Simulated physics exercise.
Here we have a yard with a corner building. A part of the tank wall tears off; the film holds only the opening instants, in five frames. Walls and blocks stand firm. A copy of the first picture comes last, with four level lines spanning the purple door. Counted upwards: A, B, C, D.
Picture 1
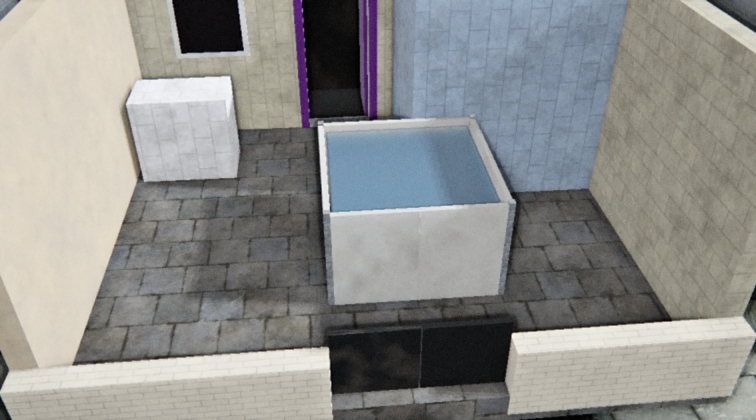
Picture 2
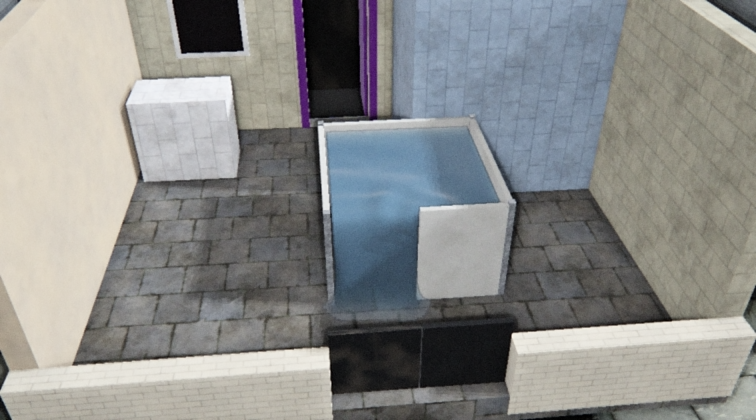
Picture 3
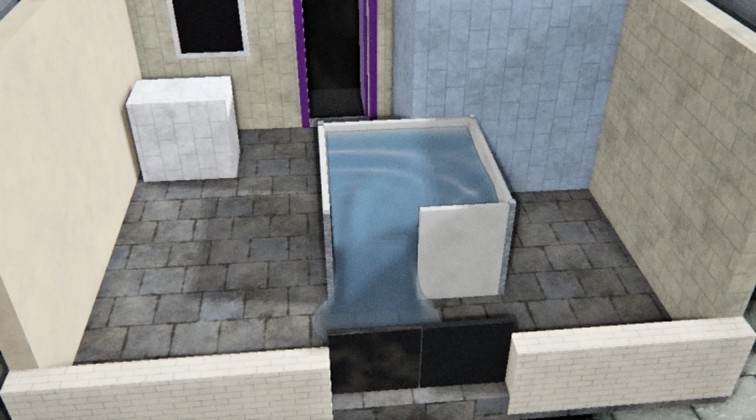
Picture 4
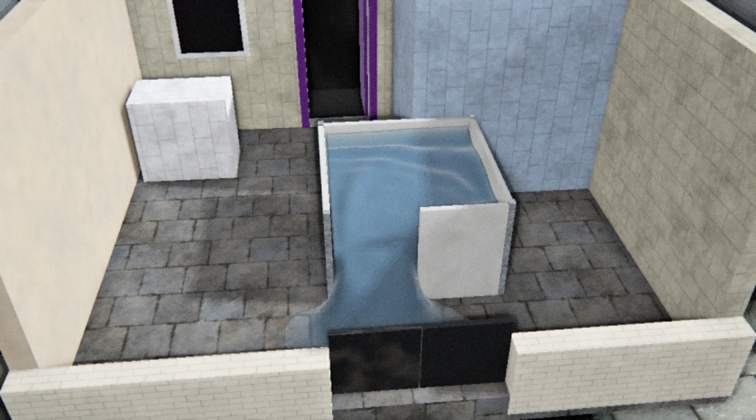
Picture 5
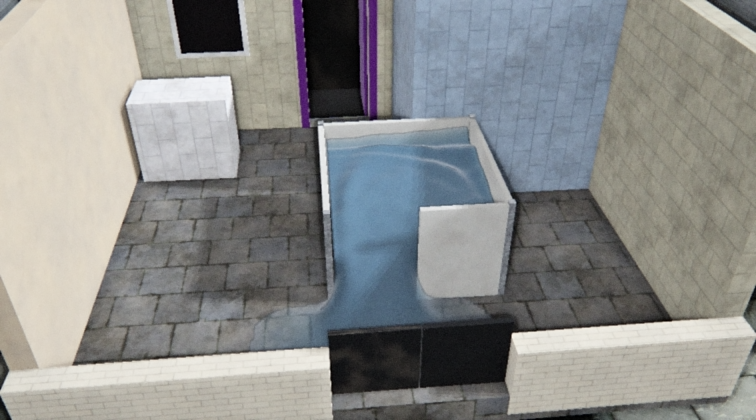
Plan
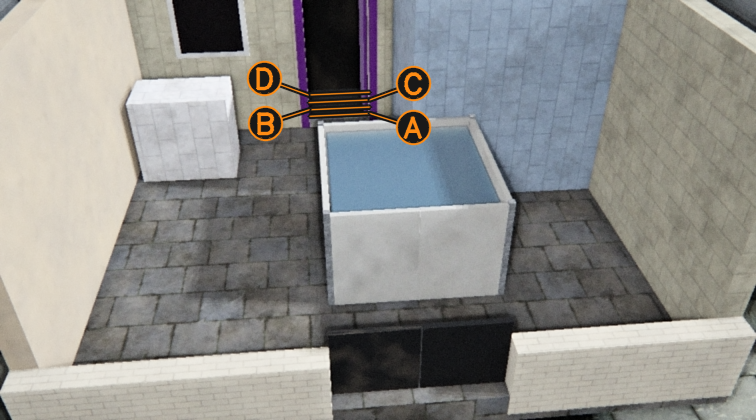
In the video, a white-walled tank of still water stands in a paved yard before a purple doorway; the left part of its front wall disappears, and water pours out toward the dark gate, spreading left across the paving.
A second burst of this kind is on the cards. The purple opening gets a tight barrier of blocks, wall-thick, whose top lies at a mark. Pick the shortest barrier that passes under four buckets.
Go for A.
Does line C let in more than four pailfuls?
No, not at all.
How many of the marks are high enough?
All four.
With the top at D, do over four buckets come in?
No.
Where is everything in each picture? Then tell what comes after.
Water in the tank at rest, its middle at (407, 167); foot of the purple doorway at (340, 126); shut gate at (421, 336).
Water covers 1 % of the ground and shows as far out as (328, 305).
Water covers 4 % of the ground and shows as far out as (423, 305).
Water covers 8 % of the ground and shows as far out as (305, 322).
Water covers 11 % of the ground and shows as far out as (287, 319).
On the marked copy, A at (339, 114); B at (339, 108); C at (339, 101); D at (339, 93); from the bottom up A, B, C, D.
If A is chosen, a splash gets over, under a bucket.
If B is chosen, nothing gets over.
If C is chosen, nothing gets over.
If D is chosen, nothing gets over.
